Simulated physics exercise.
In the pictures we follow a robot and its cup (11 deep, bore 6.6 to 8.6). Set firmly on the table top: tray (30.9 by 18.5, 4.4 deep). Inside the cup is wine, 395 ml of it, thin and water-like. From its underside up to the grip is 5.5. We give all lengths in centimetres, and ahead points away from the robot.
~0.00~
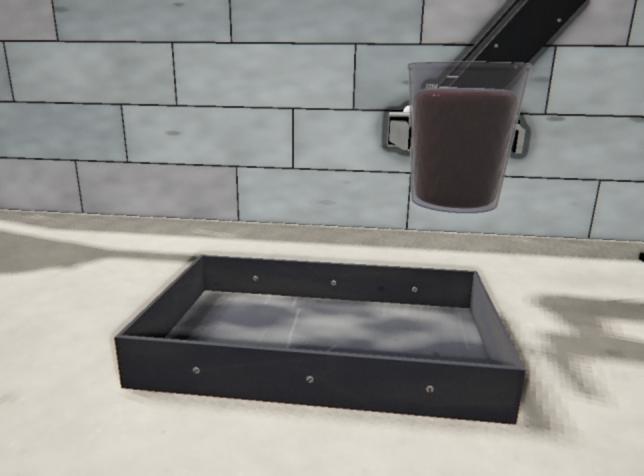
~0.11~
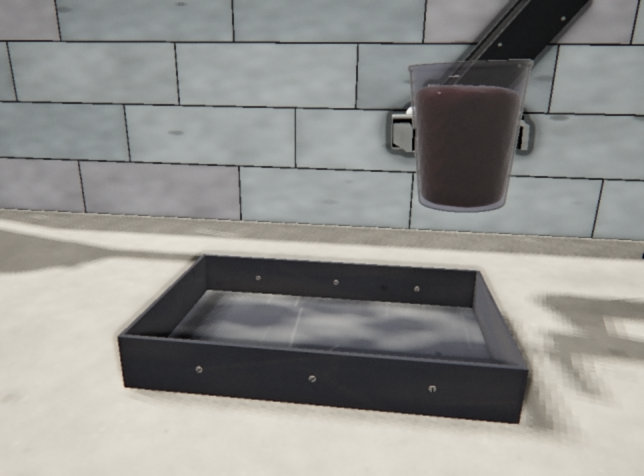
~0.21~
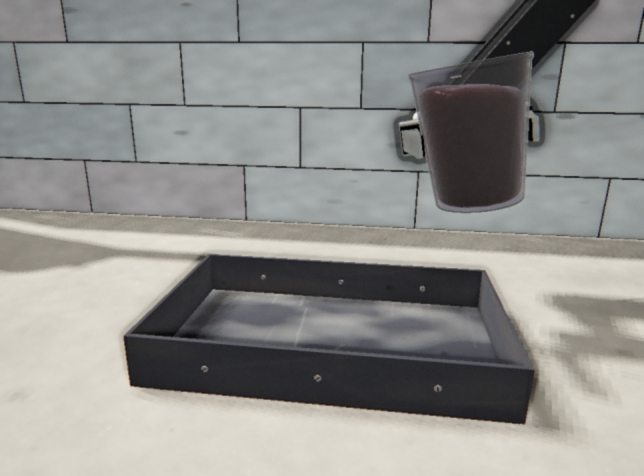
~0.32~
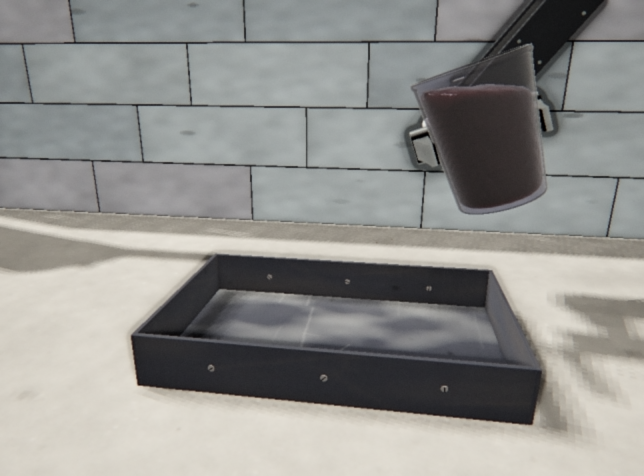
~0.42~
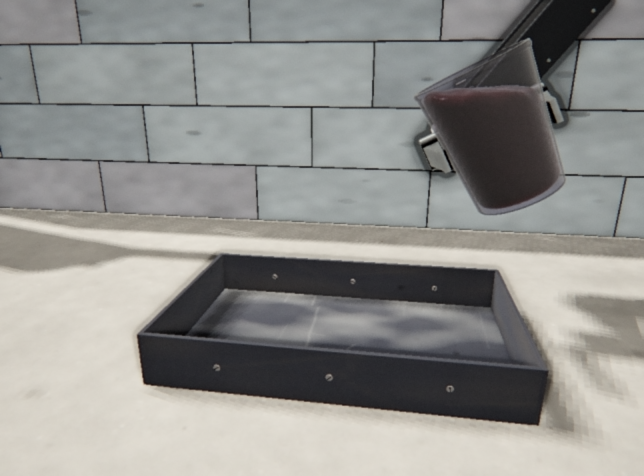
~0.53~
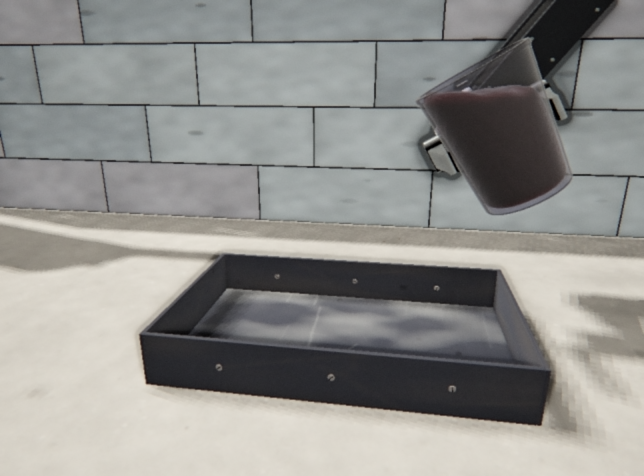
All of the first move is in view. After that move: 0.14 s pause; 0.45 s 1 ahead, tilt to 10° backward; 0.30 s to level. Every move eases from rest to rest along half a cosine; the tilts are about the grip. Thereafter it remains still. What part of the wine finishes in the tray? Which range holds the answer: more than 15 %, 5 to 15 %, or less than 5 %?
The range is less than 5 %.
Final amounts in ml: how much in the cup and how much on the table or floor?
Roughly 390 ml, then 0 ml.
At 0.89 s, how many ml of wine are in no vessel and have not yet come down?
About 0 ml.
By 0.89 s, tilted 11° forward, liquid up to 24 above the table; 395 ml in the cup.
By 1.24 s, tilted 6° backward, liquid up to 24 above the table; 395 ml in the cup.
By 1.62 s, level, liquid up to 24 above the table; 395 ml in the cup.
By 2.42 s, level, liquid up to 24 above the table; 395 ml in the cup.
Final state, 395 ml in the cup. That is 0 % in the tray.
